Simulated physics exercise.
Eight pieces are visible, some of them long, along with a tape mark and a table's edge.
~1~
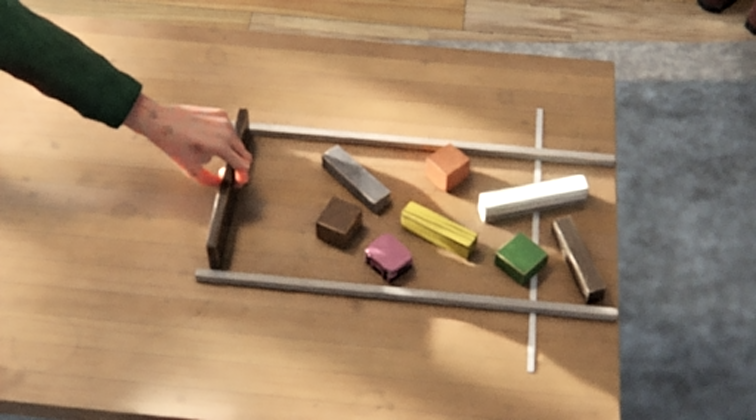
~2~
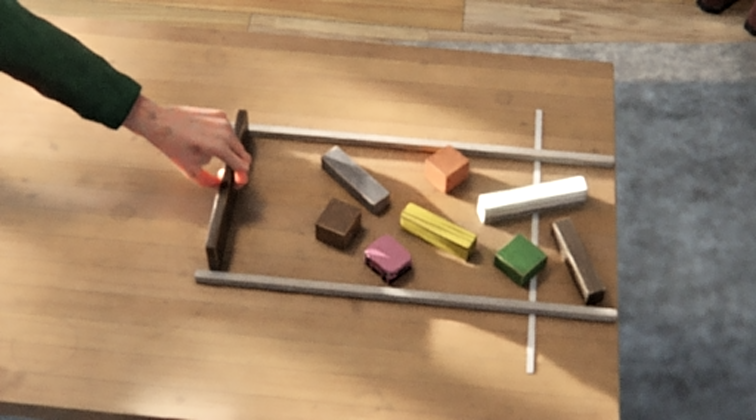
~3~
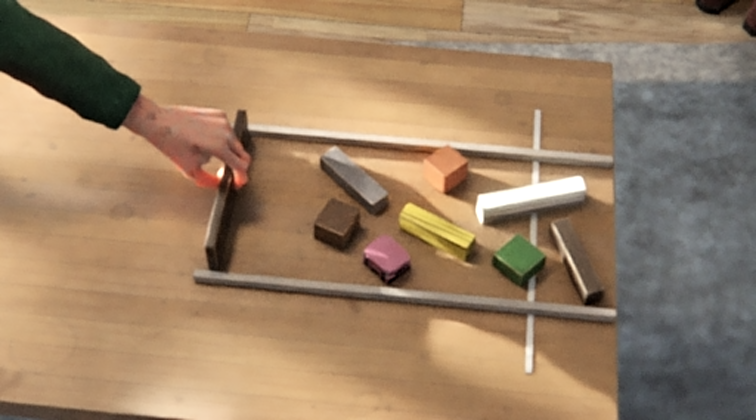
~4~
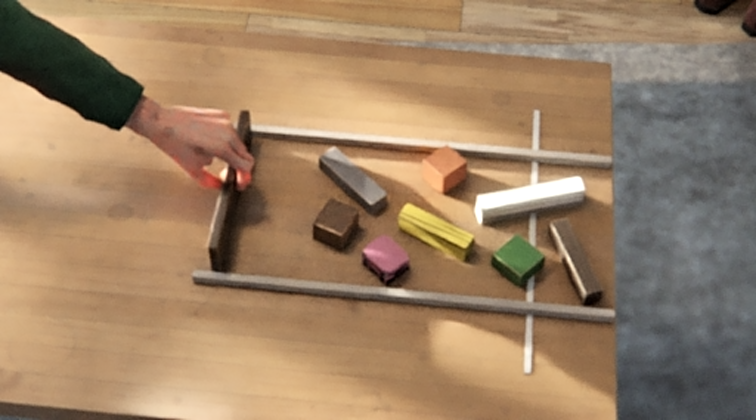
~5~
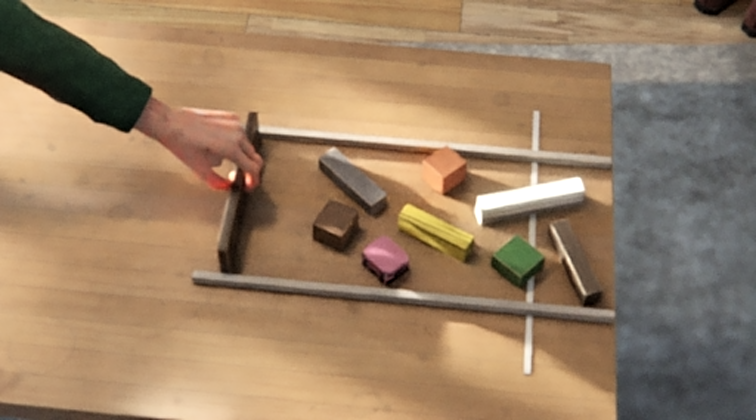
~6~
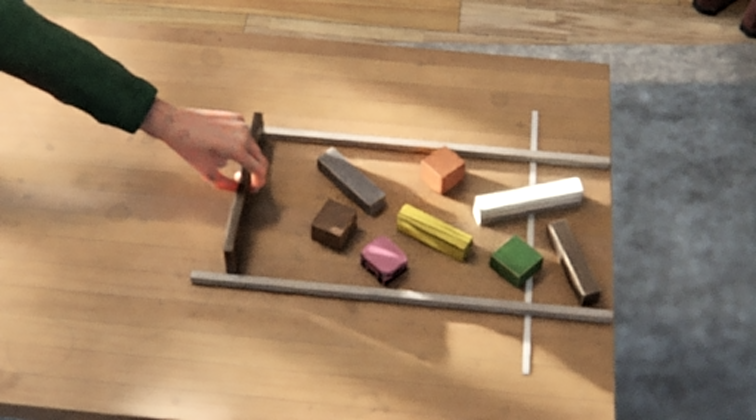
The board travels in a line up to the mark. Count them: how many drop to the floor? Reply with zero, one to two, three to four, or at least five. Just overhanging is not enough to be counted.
It comes to one to two.
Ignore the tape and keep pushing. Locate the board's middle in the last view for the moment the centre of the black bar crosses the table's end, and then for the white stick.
Near (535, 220) and (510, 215).
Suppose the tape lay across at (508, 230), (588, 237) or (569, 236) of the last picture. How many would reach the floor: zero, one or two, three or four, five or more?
In the order the places were given: None, five or more, three to four.
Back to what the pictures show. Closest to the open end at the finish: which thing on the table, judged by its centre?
Black bar.
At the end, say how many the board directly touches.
Tally at the end: 3.
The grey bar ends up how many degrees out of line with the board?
Angle: Roughly 0 degrees.
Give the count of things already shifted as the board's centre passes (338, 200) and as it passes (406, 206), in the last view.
The counts are 2 and 6.
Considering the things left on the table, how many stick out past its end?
The tally is 1.
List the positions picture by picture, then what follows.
In the first frame, black bar (578, 259); white stick (533, 199); green block (521, 259); board (229, 188); tape (536, 230).
In the second frame, white stick (533, 200); pink case (388, 260).
In the third frame, green block (519, 260); grey bar (354, 180).
In the fourth frame, black bar (575, 261); board (231, 189).
In the fifth frame, white stick (530, 201); yellow stick (436, 233).
In the sixth frame, black bar (573, 262); white stick (529, 201); green block (516, 261); board (245, 192); tape (531, 232).
Early on, none off yet; black bar at rest near (573, 262); white stick at rest near (529, 201); green block at rest near (516, 261).
A while later, none off yet; black bar at rest near (573, 262); white stick travelled a little near (545, 198); green block moving near (526, 266).
Finally, the number that fall off is one or two; lost, white stick.
